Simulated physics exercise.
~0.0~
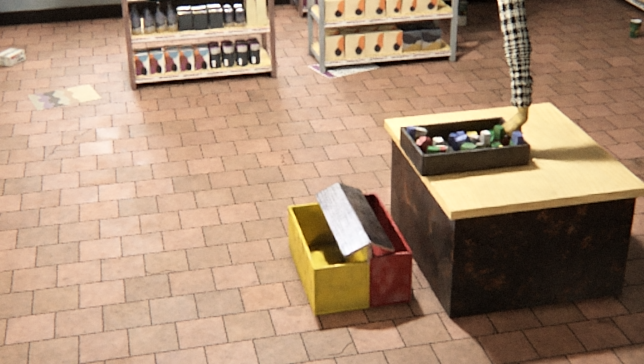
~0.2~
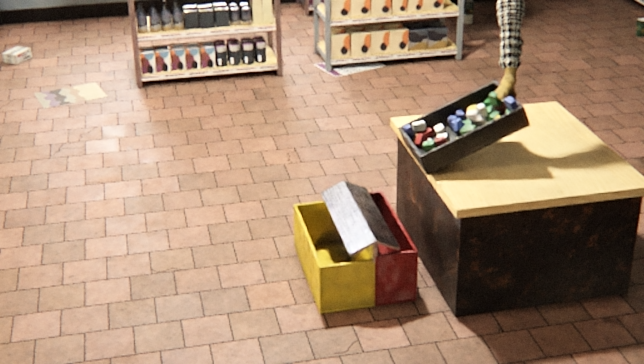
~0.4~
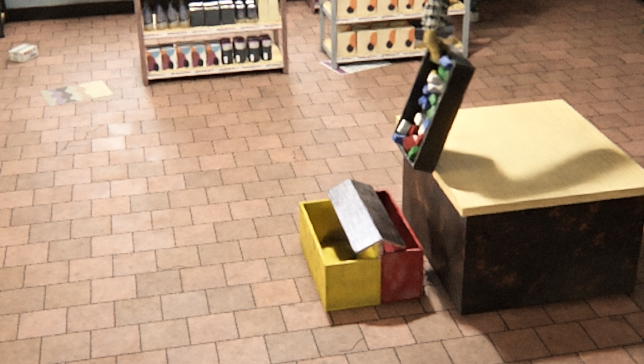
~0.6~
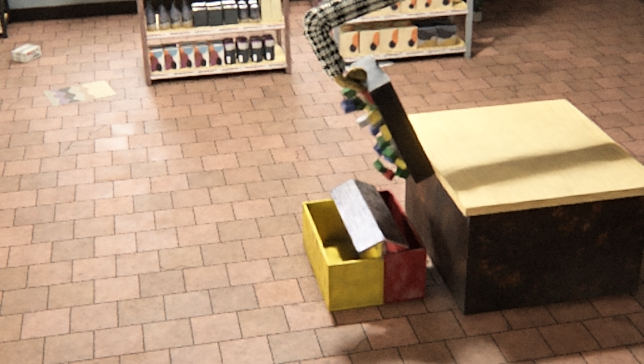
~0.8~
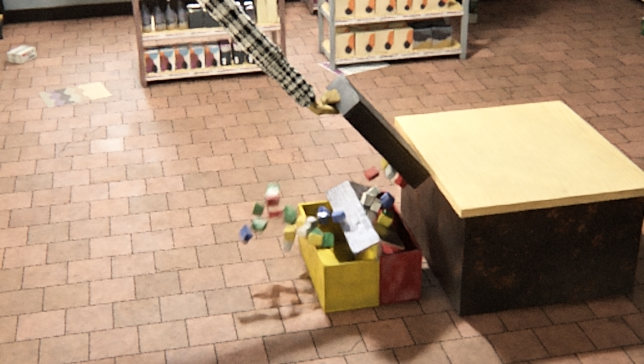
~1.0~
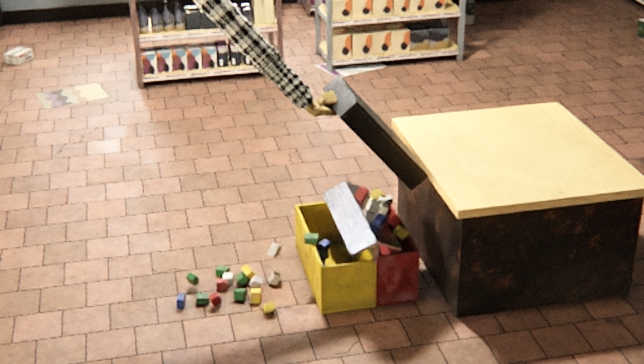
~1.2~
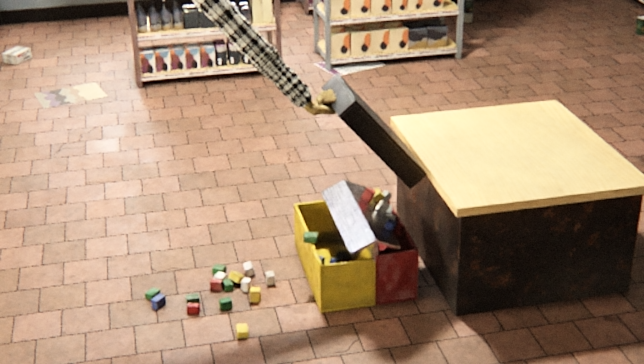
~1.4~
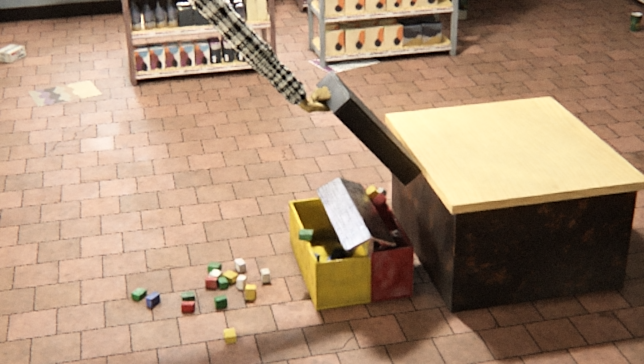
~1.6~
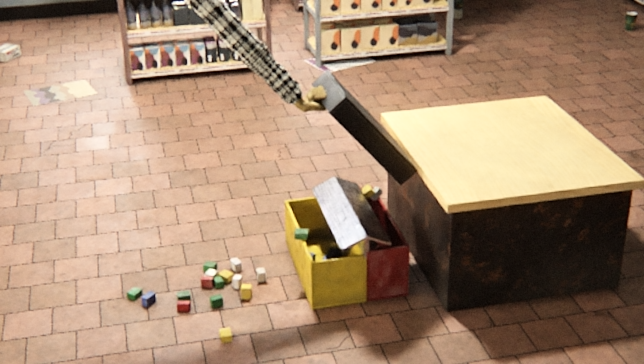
Arm in a checked sleeve tipping coloured toy bricks from a black tote, some landing in red and yellow containers, others scattering on tiles.
